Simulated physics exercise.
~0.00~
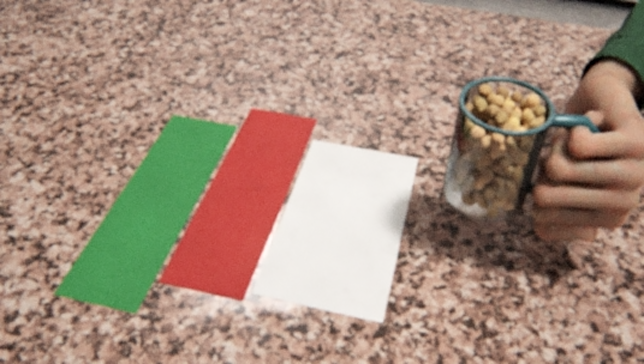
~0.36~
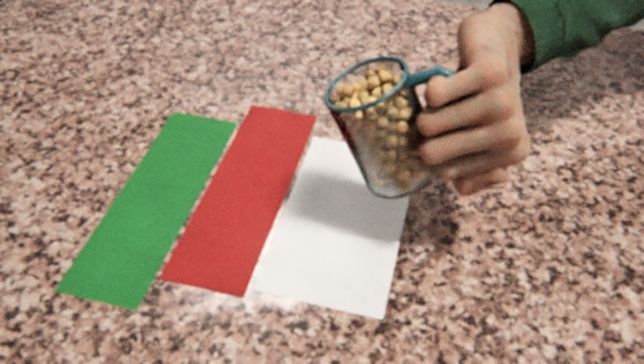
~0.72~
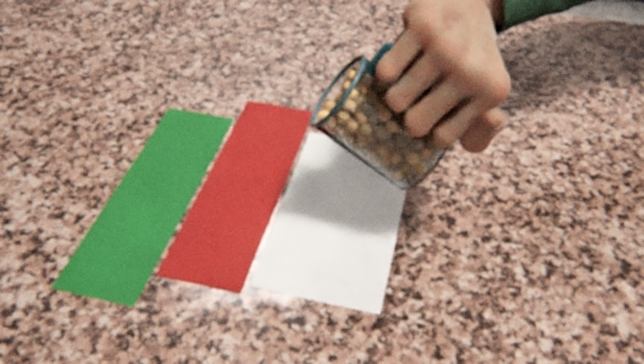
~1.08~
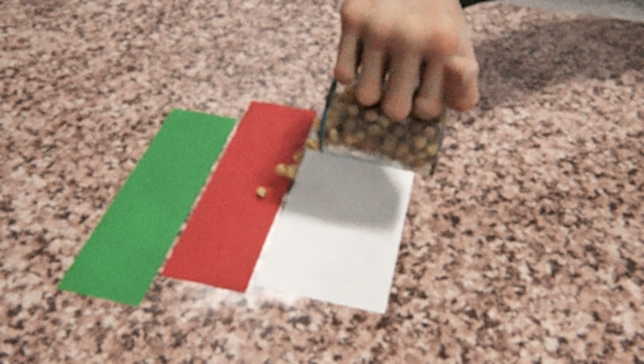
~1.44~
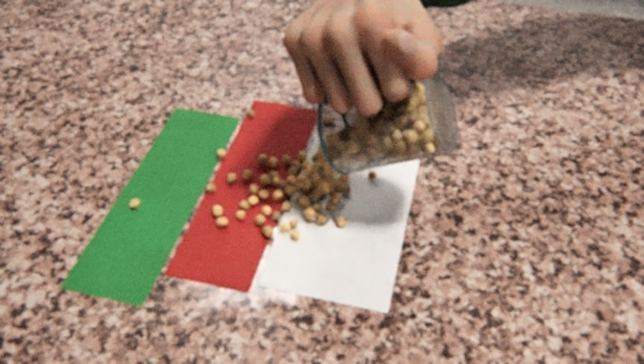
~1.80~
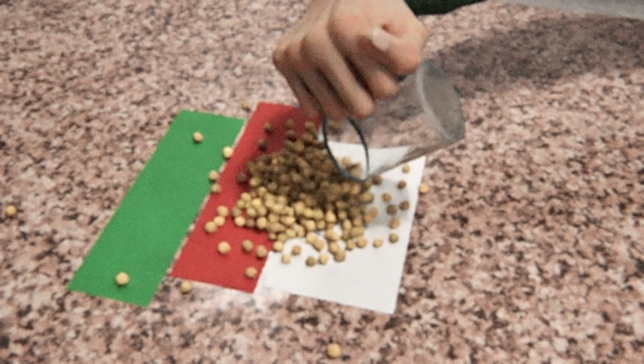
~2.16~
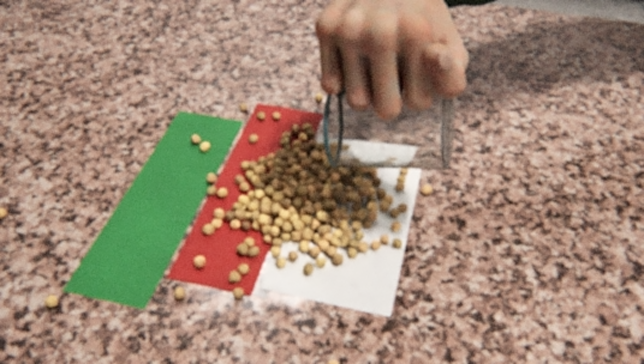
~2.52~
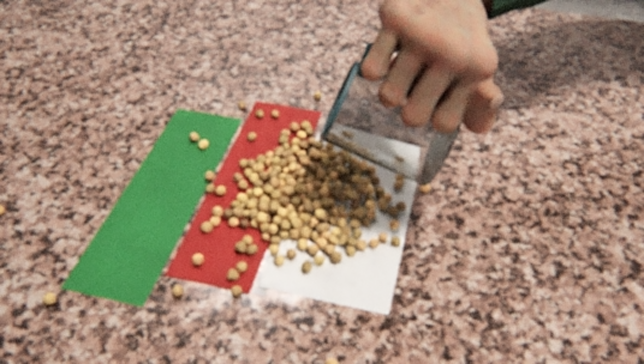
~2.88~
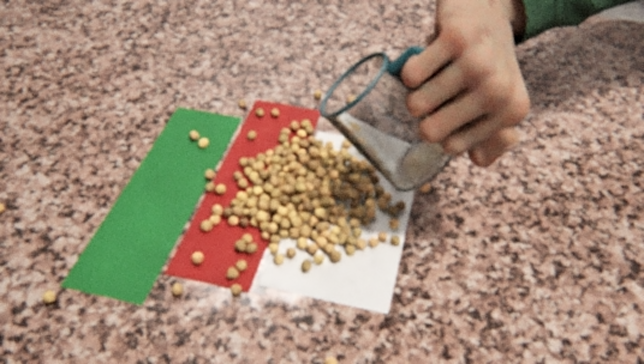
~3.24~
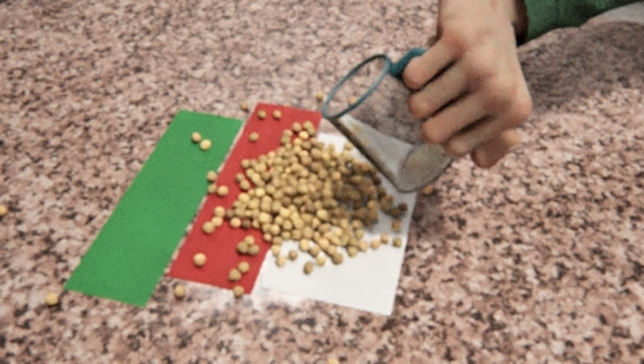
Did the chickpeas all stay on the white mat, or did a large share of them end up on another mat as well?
A large share ended up on the red mat as well as the white one. Only a few landed on the green mat or the bare table, and the mug was left empty.
